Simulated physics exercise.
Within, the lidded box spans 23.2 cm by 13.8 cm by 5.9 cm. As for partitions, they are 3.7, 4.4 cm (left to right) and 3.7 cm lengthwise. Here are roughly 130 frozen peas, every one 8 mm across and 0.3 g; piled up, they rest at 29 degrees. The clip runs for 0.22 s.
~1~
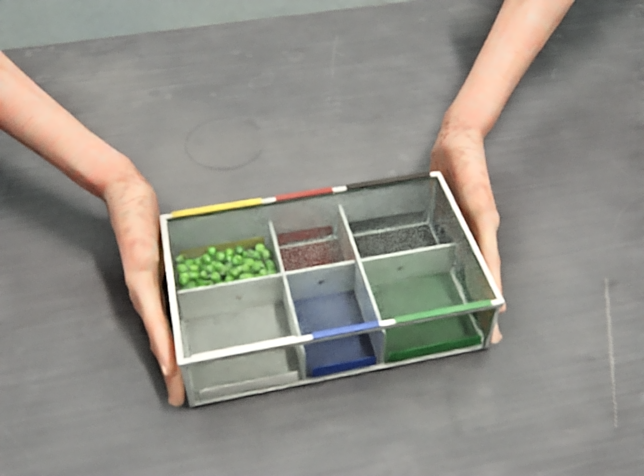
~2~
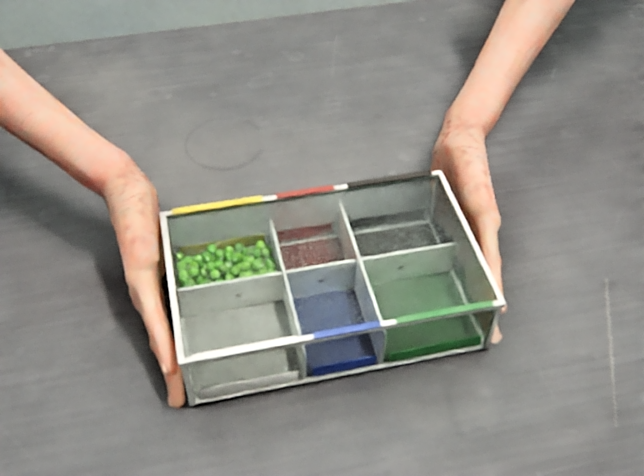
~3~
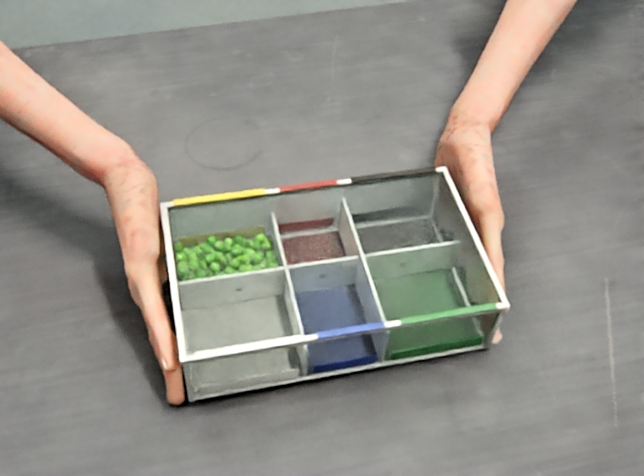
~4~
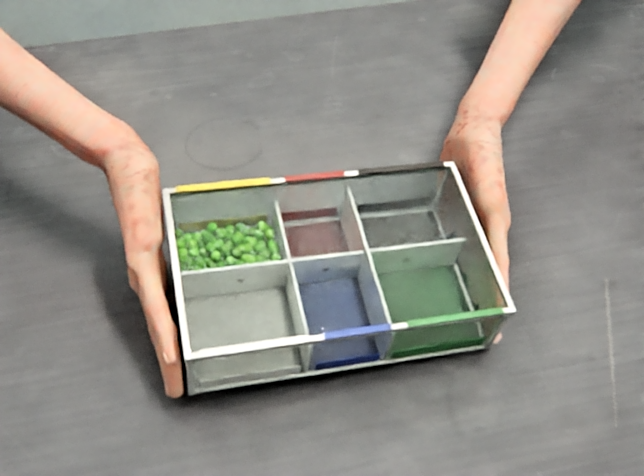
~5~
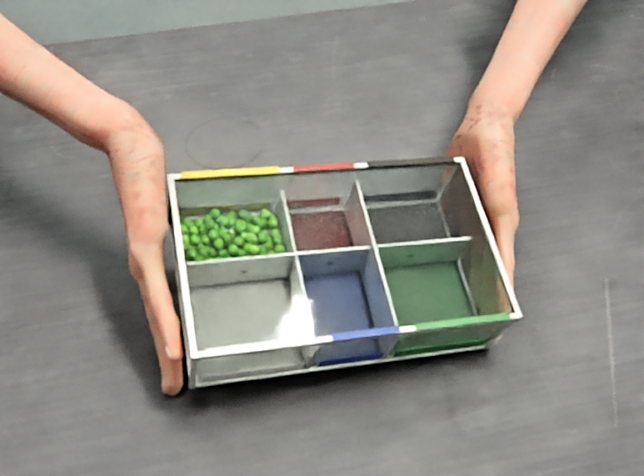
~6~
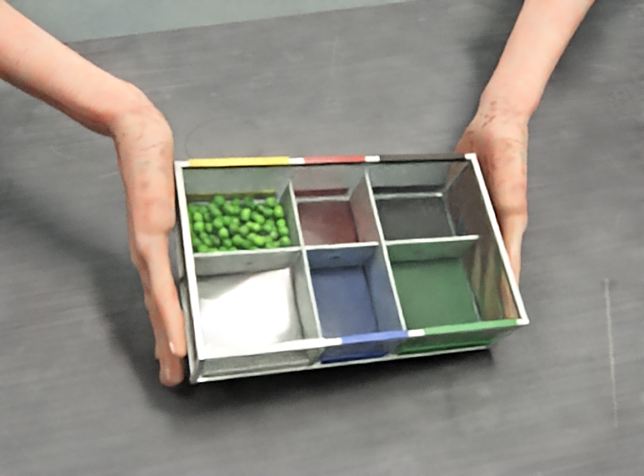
At first, two hands hold a clear-topped, divided box nearly level above a grey surface, with small green peas gathered in the yellow-marked back left compartment. Then the hands gradually tilt the box toward its front right corner, while the peas stay in that compartment and a bright glare appears at front left.
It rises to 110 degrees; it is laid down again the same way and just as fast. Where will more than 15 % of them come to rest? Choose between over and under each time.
Red compartment: Under. Blue compartment: Over. Green compartment: Over. Yellow compartment: Under. White compartment: Under. Black compartment: Under.
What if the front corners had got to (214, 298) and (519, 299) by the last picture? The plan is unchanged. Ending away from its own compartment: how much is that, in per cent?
Then roughly 95 per cent.
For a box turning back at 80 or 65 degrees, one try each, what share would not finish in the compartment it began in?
Roughly 55 percent, then roughly 20 percent.
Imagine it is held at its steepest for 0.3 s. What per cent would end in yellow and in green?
Yellow keeps 0% and green keeps 35%.
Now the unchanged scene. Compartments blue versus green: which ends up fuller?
More ends up in the blue one.
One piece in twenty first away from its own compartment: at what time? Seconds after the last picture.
Roughly at the 0.55 s mark.
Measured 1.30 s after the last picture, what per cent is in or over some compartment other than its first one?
Approx. 90 in a hundred.
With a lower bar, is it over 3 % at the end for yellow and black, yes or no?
For yellow, it does; for black, it does not.
Then, 0.78 s after the last picture, tilt 110 degrees; blue 25 %, green 5 %, yellow 50 %, white 20 %.
Then, 1.30 s after the last picture, tilt 48 degrees; blue 50 %, green 35 %, yellow 10 %, white 10 %.
Then, 1.89 s after the last picture, tilt 0 degrees; blue 50 %, green 35 %, yellow 10 %, white 10 %.
In the end, red 0 %, blue 50 %, green 30 %, yellow 10 %, white 10 %, black 0 %.
